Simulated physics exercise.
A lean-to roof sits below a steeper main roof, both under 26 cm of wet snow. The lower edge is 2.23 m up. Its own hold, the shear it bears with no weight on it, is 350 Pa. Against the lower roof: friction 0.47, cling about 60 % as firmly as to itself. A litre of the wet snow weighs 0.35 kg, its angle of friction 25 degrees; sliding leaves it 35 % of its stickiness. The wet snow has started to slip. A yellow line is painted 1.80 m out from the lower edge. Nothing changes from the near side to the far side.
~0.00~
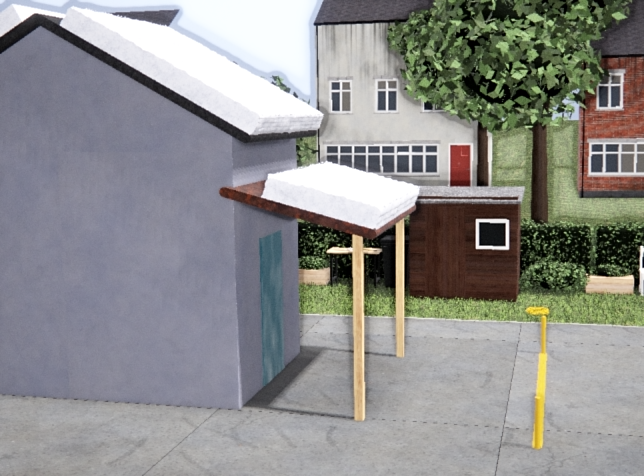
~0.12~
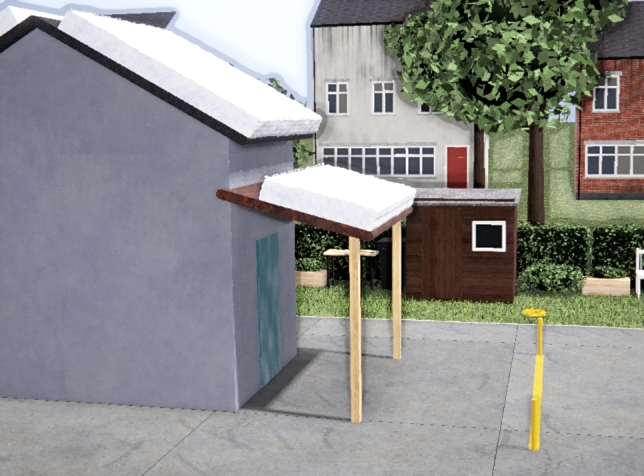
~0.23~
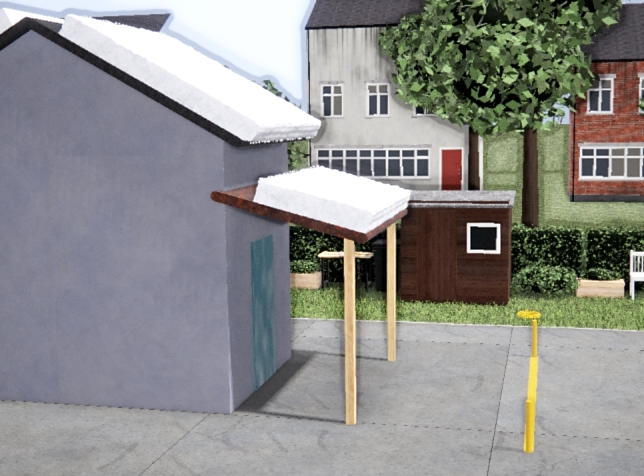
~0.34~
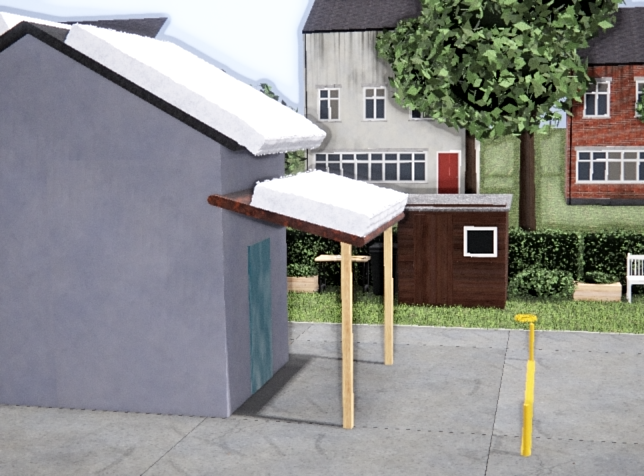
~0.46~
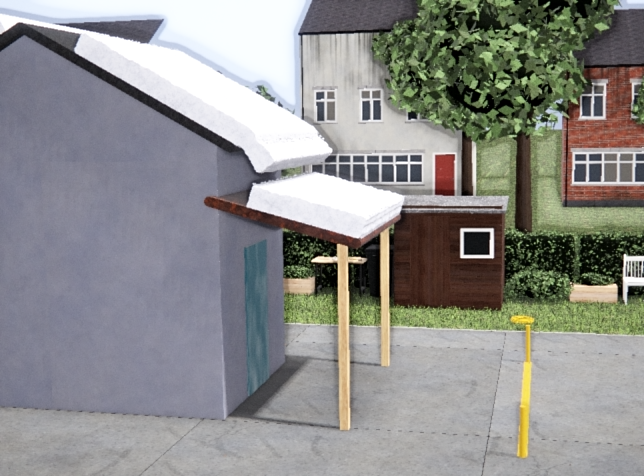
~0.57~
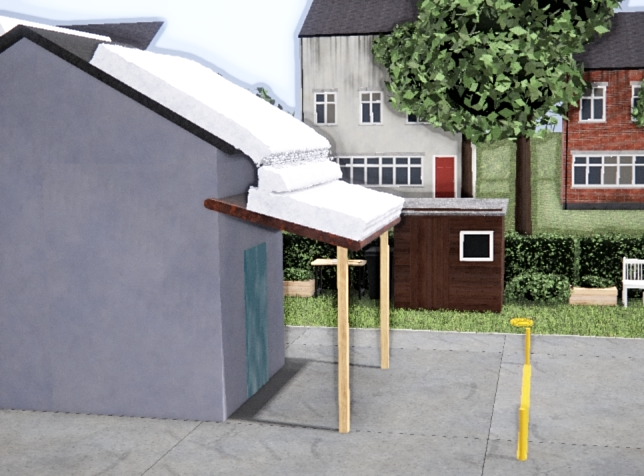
Snow on a grey building's steep roof slides down onto the snowy lower roof and cracks.
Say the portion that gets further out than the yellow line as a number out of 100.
About 34 %.
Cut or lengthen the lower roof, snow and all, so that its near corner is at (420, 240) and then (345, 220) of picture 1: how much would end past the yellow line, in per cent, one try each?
In turn about 30 %, 40 %.
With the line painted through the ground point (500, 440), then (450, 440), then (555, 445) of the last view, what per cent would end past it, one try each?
In turn about 40 %, 55 %, 25 %.
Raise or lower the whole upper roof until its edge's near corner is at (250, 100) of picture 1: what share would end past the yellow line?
Then about 45 %.
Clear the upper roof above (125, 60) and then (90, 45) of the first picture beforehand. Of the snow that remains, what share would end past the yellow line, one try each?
In that order: 16 %, 25 %.
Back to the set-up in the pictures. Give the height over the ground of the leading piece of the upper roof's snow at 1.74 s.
Some 0.0 m.
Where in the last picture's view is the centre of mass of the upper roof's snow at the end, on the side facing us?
Around (522, 400).
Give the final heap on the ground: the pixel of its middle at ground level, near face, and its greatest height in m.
Around (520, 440); it stands about 0.3 m.
After 1.11 s, none is below the lower edge and 0 % is past the line.
After 1.74 s, 55 % is below the lower edge and 2 % is past the line.
After 2.37 s, 72 % is below the lower edge and 33 % is past the line.
After 3.00 s, 72 % is below the lower edge and 34 % is past the line.
After 3.10 s, 72 % is below the lower edge and 34 % is past the line.
